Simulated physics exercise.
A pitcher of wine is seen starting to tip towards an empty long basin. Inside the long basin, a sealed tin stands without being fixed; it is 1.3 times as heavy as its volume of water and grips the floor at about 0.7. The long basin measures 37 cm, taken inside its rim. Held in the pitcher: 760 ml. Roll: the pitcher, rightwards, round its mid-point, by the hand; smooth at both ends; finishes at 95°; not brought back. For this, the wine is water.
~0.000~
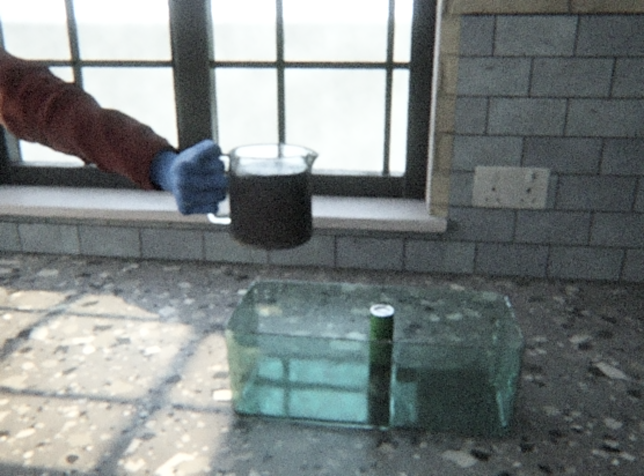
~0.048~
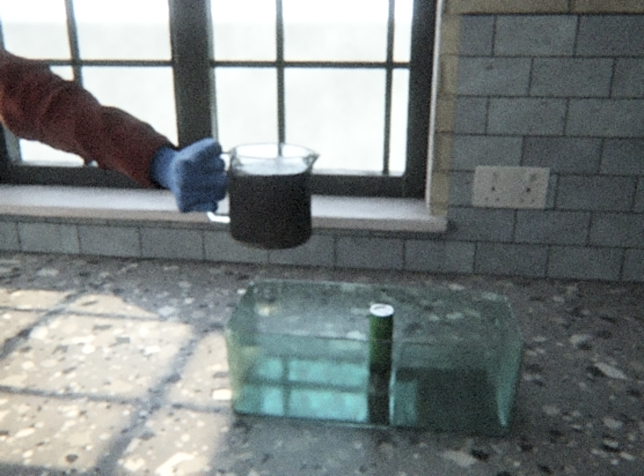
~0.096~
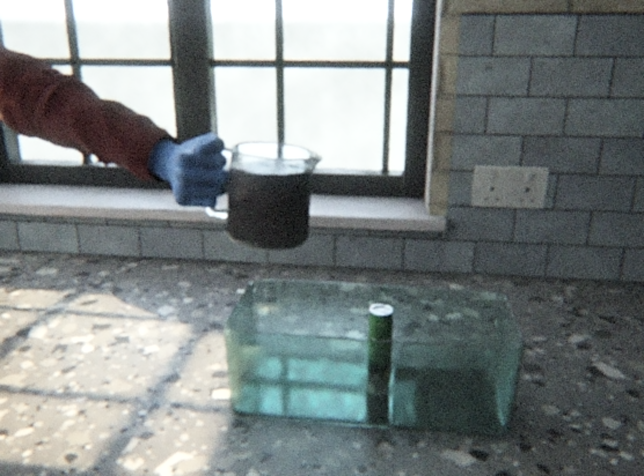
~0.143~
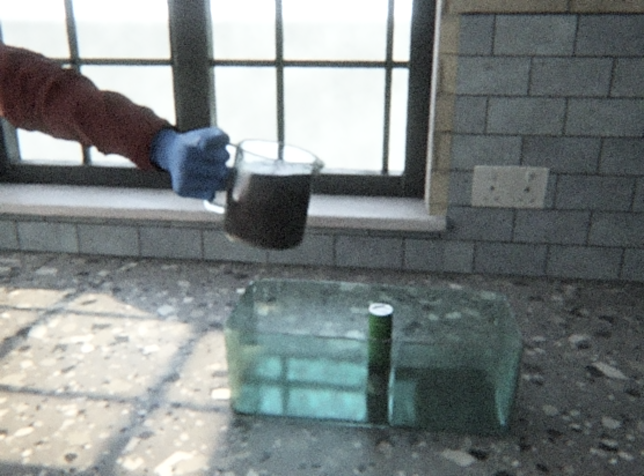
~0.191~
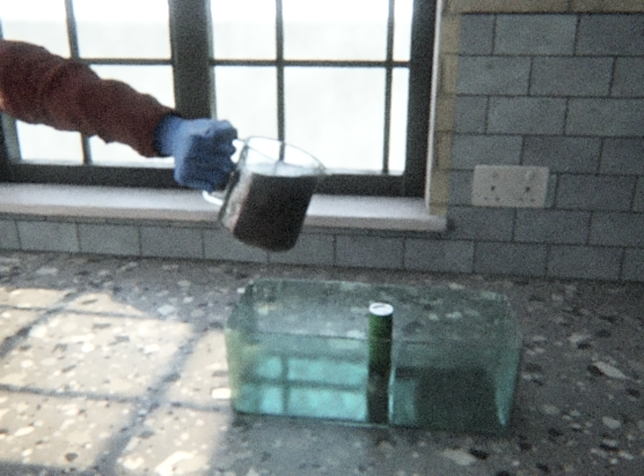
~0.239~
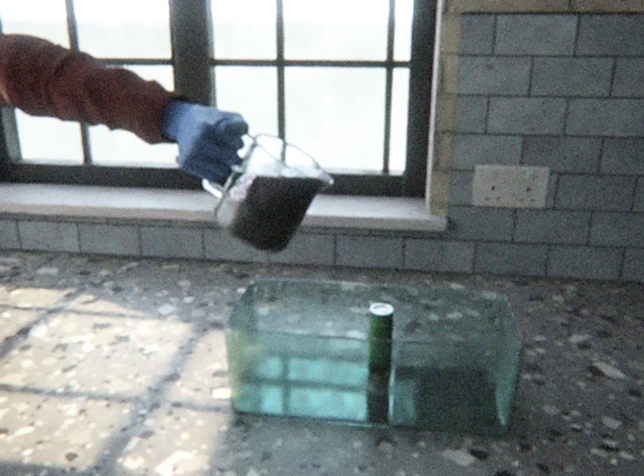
A blue-gloved hand on a dark red sleeve, reaching in from the left, holds a clear glass pitcher of dark liquid above a long, greenish transparent basin with a green tin standing in it. The still camera looks slightly down on a speckled, sunlit counter before a dark-framed window and grey tiles with a socket at right. The hand gradually tilts the pitcher rightward, slowly at first, then more steeply.
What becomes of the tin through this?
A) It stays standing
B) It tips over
Option B: It tips over.
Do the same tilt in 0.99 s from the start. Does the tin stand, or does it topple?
The tin would overturn.
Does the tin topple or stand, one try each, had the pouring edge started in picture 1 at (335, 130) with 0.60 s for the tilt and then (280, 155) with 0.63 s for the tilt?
The tin stays vertical the first time and stays vertical the second time.
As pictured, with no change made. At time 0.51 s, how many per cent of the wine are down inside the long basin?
Roughly 5 per cent.
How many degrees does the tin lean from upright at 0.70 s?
I'd say it is close to 0 degrees off upright.
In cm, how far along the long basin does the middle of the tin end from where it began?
Net tin displacement: Roughly 8.5 cm.
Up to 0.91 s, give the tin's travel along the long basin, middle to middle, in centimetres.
Around 3 centimetres.
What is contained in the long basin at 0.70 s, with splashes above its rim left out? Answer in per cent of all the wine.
I reckon close to 48 per cent.
After 0.51 s the tilt is 86° and 69 per cent is still to pour; the tin stands where it began.
After 0.70 s the tilt is 95° and 29 per cent is still to pour; the tin stands where it began.
After 0.91 s the tilt is 95° and 12 per cent is still to pour; the tin leans 24°.
After 1.13 s the tilt is 95° and 5 per cent is still to pour; the tin lies on its side.
In the end the tin lies on its side.
